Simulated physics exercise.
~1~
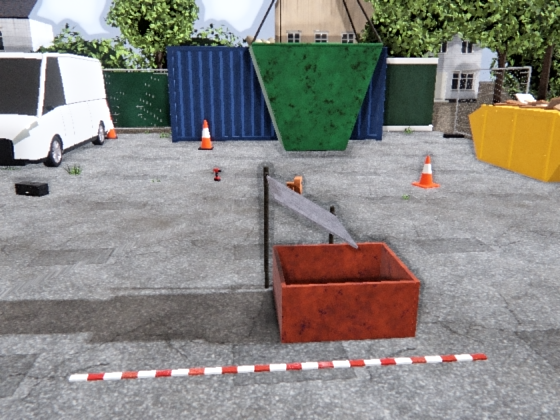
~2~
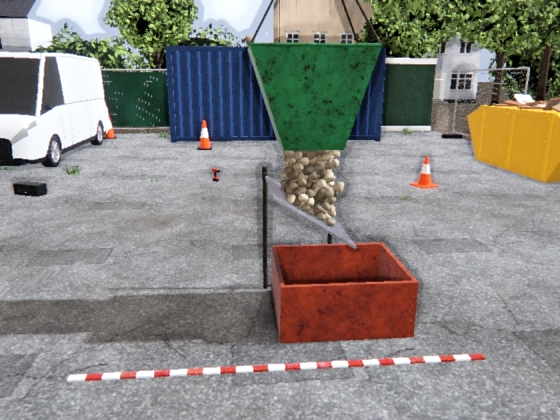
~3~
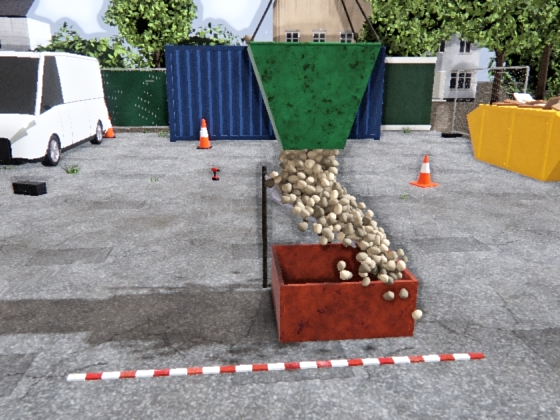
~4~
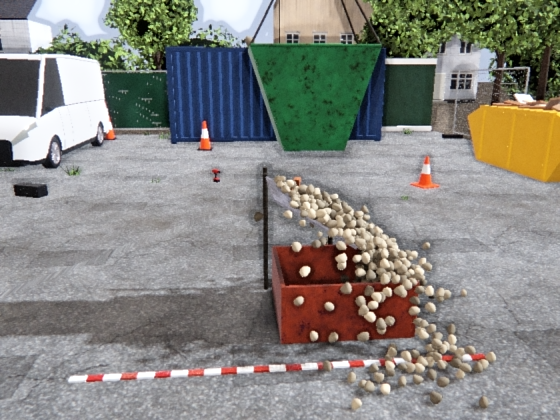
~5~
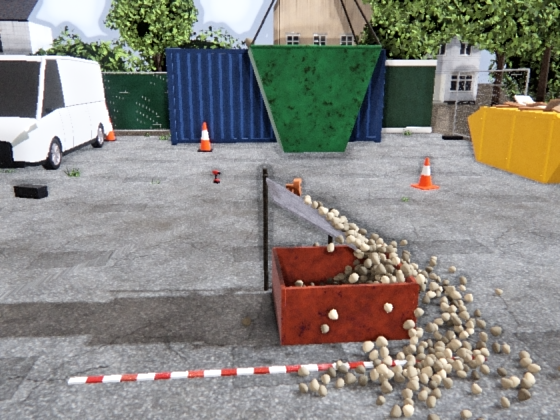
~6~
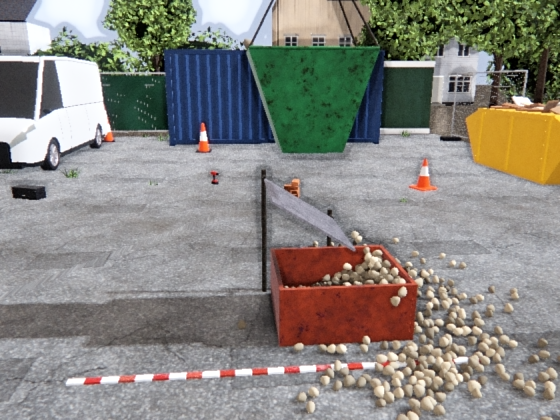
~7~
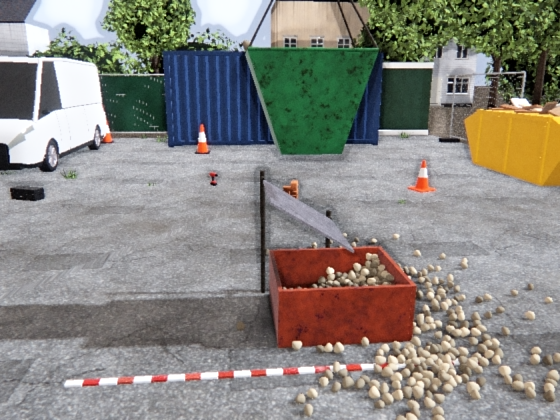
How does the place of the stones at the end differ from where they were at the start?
At the start the stones were up inside the green hopper, out of sight. By the end they were lower down and further right, lying partly in the red bin and partly scattered on the ground beside it.
